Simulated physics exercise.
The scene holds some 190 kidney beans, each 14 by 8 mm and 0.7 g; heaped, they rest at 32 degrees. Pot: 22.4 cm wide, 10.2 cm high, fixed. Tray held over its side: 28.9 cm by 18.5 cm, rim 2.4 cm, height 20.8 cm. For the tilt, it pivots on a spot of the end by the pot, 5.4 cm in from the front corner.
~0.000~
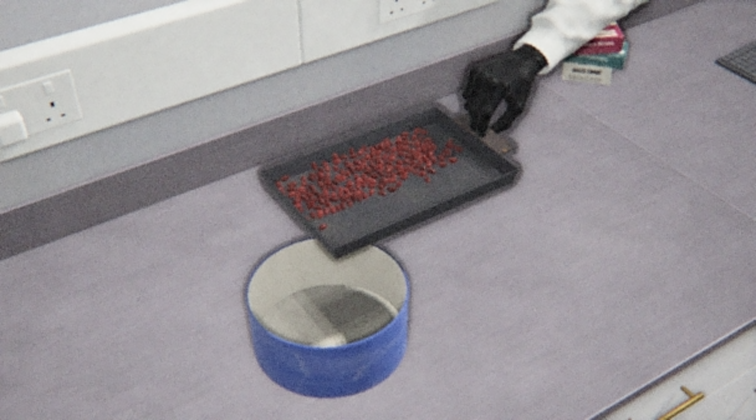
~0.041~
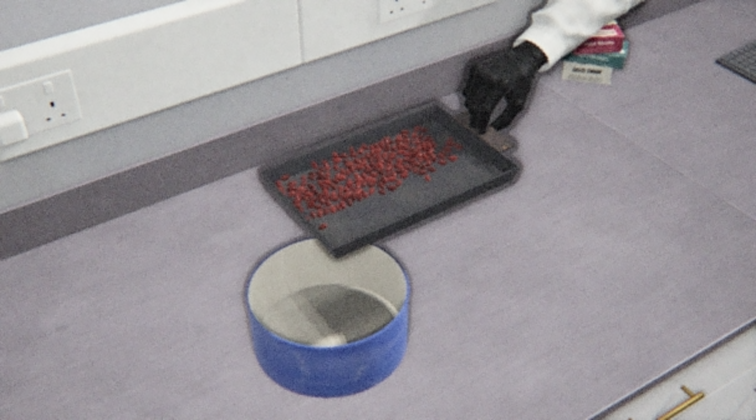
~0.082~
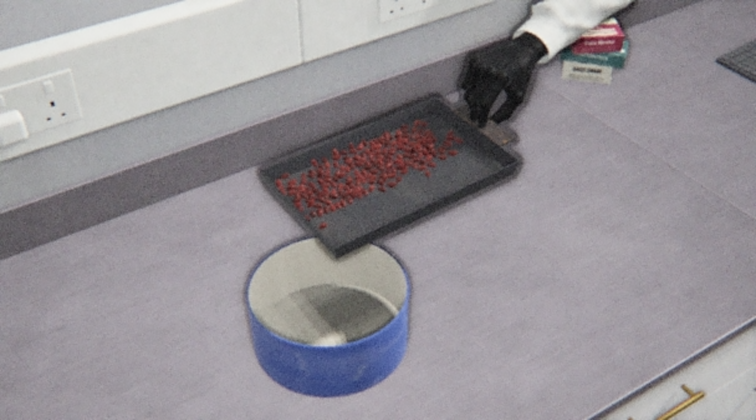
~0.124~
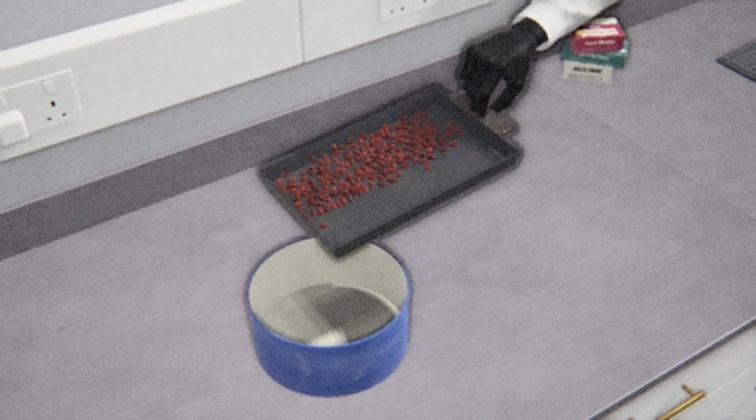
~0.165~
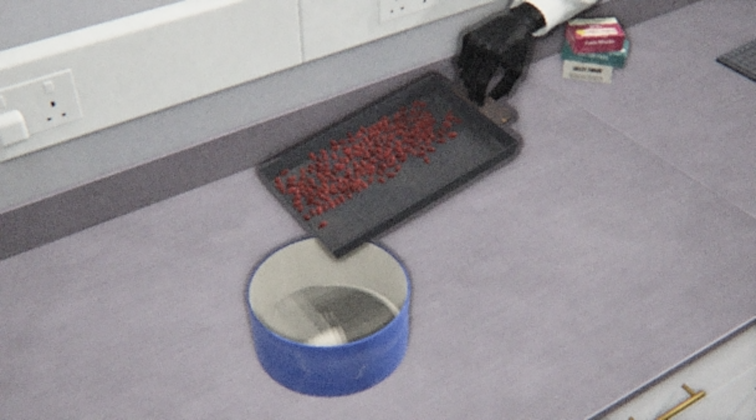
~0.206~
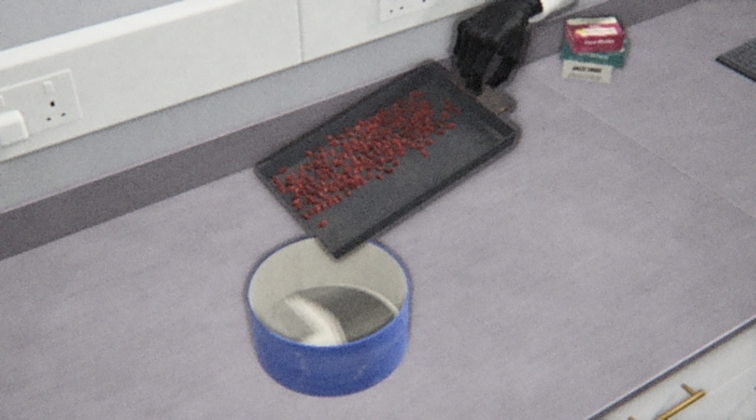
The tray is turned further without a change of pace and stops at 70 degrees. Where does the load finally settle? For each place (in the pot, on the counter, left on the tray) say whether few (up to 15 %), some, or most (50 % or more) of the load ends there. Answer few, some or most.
Pot: Some; counter: Some; left on the tray: Some.
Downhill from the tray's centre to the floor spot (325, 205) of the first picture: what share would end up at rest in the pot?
Roughly 25 % of the pieces.
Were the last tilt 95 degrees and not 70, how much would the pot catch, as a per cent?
75 %.
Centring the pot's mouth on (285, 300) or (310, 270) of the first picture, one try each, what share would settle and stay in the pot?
First try about 55 per cent, second try about 25 per cent.
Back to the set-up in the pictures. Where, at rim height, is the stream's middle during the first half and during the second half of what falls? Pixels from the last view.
(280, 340) first, (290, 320) later, roughly.
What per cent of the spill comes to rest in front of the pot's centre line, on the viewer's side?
Estimate: Close to 80 per cent of the pieces.
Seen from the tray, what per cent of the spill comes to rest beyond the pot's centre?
Near 100 in a hundred.
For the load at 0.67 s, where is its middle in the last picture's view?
Approx. (304, 199).
After 0.49 s, tilt 43 degrees; the tray holds 100 %, the pot 0 %.
After 0.67 s, tilt 60 degrees; the tray holds 100 %, the pot 0 %.
After 0.98 s, tilt 70 degrees; the tray holds 45 %, the pot 25 %.
By 2.3 s all is still; pot 35 %, counter 25 %, tray 40 %.
